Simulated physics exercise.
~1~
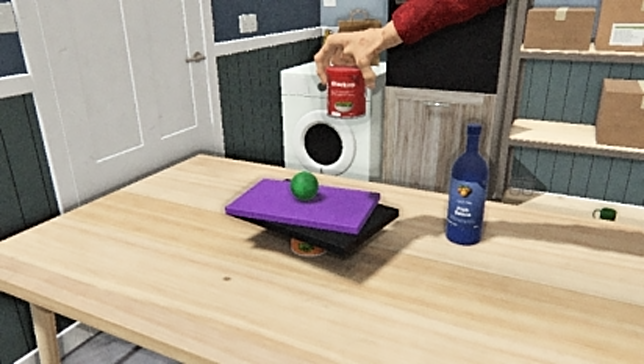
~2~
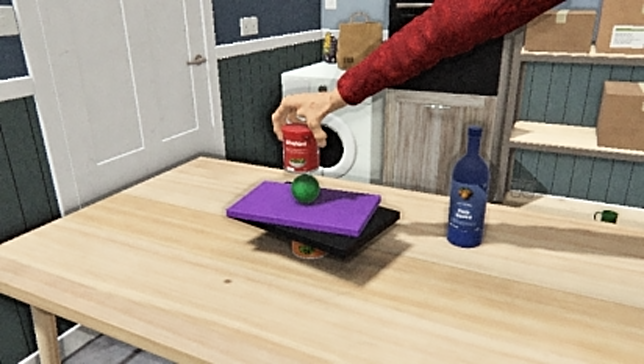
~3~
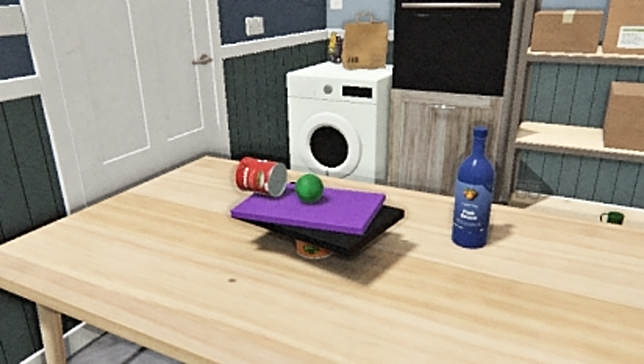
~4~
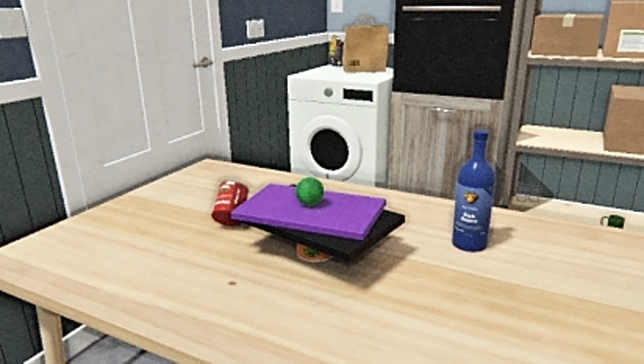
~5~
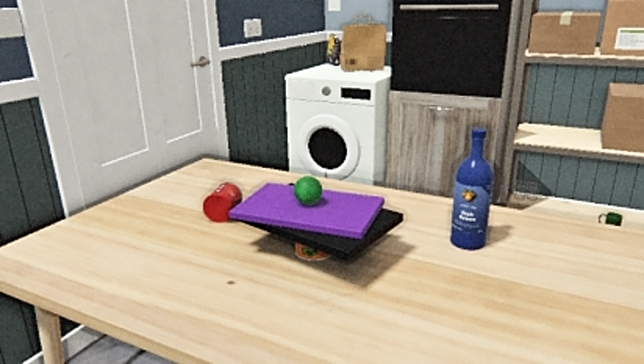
On a wooden table, a hand lowered a red can onto a small stack topped with a purple tray and a green ball, then let go, and the can tipped over and dropped off the left side onto the table while the stack stayed put.
